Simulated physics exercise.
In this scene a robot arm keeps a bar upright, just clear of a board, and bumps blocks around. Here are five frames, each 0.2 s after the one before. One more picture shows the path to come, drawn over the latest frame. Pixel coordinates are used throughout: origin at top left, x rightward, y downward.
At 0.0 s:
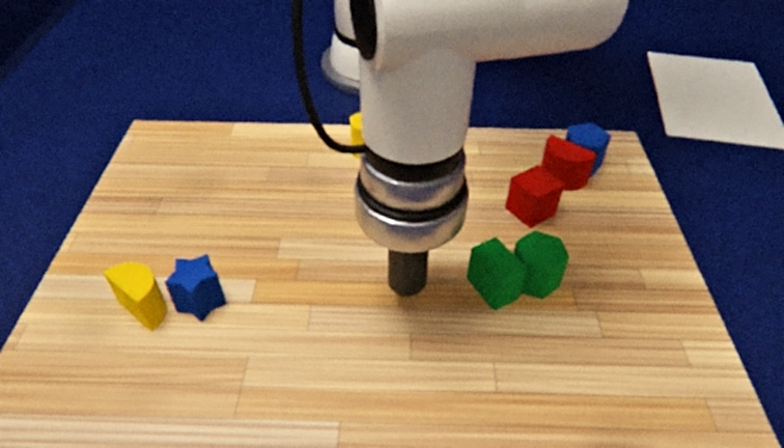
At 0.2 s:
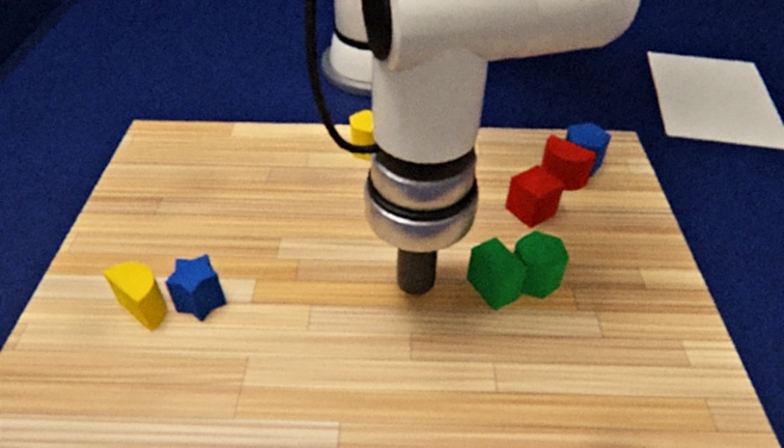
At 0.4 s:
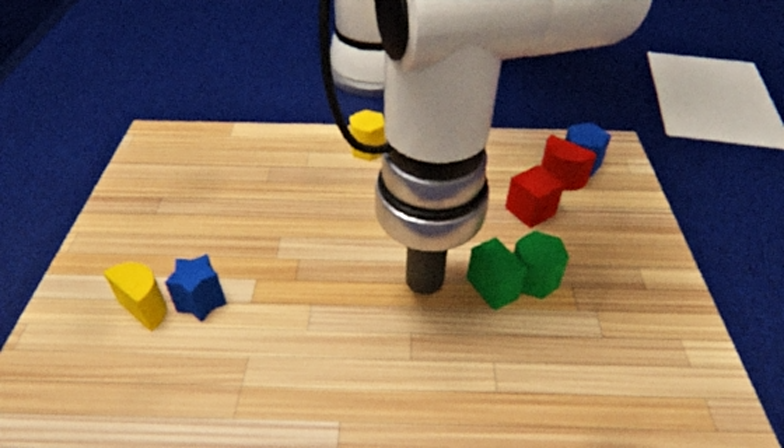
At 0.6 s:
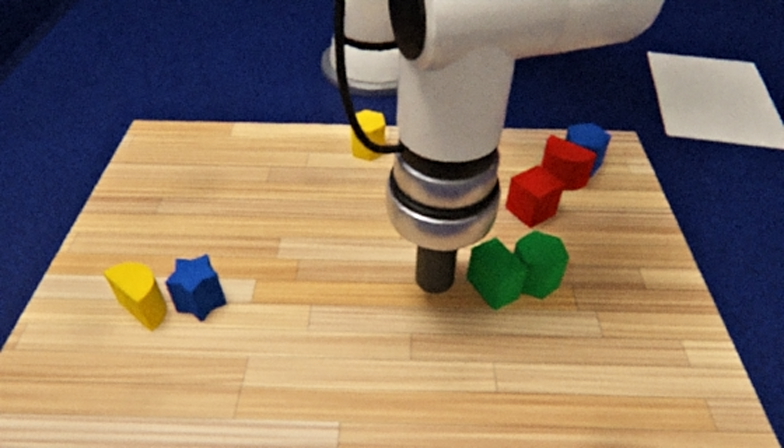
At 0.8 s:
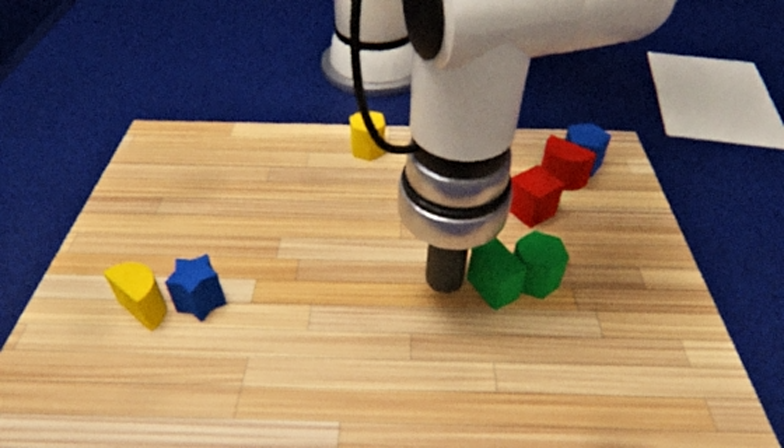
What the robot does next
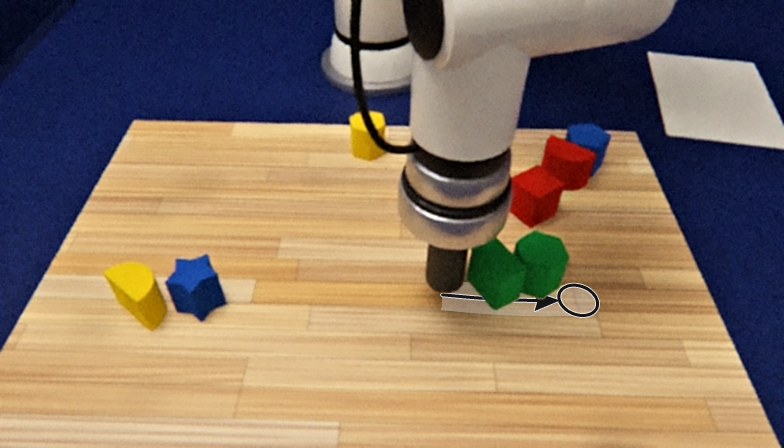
Robot arm with a dark bar sliding slowly right across a wooden board toward two green blocks, the coloured blocks staying still.
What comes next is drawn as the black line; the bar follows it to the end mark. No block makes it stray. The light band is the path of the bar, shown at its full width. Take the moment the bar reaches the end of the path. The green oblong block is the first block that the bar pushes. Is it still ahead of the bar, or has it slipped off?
The bar pushes it to the end.
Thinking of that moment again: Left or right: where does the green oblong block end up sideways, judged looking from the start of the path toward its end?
It is displaced to the left.
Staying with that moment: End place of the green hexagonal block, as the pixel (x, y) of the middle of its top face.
I predict (618, 224).
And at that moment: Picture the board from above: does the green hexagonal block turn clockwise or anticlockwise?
Spins counterclockwise.
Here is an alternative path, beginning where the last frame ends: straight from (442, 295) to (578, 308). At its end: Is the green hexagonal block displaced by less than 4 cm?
I expect not.
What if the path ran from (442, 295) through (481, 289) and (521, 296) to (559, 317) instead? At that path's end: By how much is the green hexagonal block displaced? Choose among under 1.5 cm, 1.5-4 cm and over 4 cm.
It slides well over 4 cm.
The line goes from (442, 295) by way of (488, 299) and (533, 300) to (578, 300).
The first path, step by step. One third of the way, bar at (493, 283); green oblong block at (527, 258); green hexagonal block at (562, 246), turned 20° anticlockwise.
Two thirds of the way, bar at (540, 284); green oblong block at (572, 256), turned 15° anticlockwise; green hexagonal block at (595, 236), turned 35° anticlockwise.
At the end, bar at (584, 284); green oblong block at (611, 250), turned 35° anticlockwise; green hexagonal block at (618, 224), turned 60° anticlockwise.
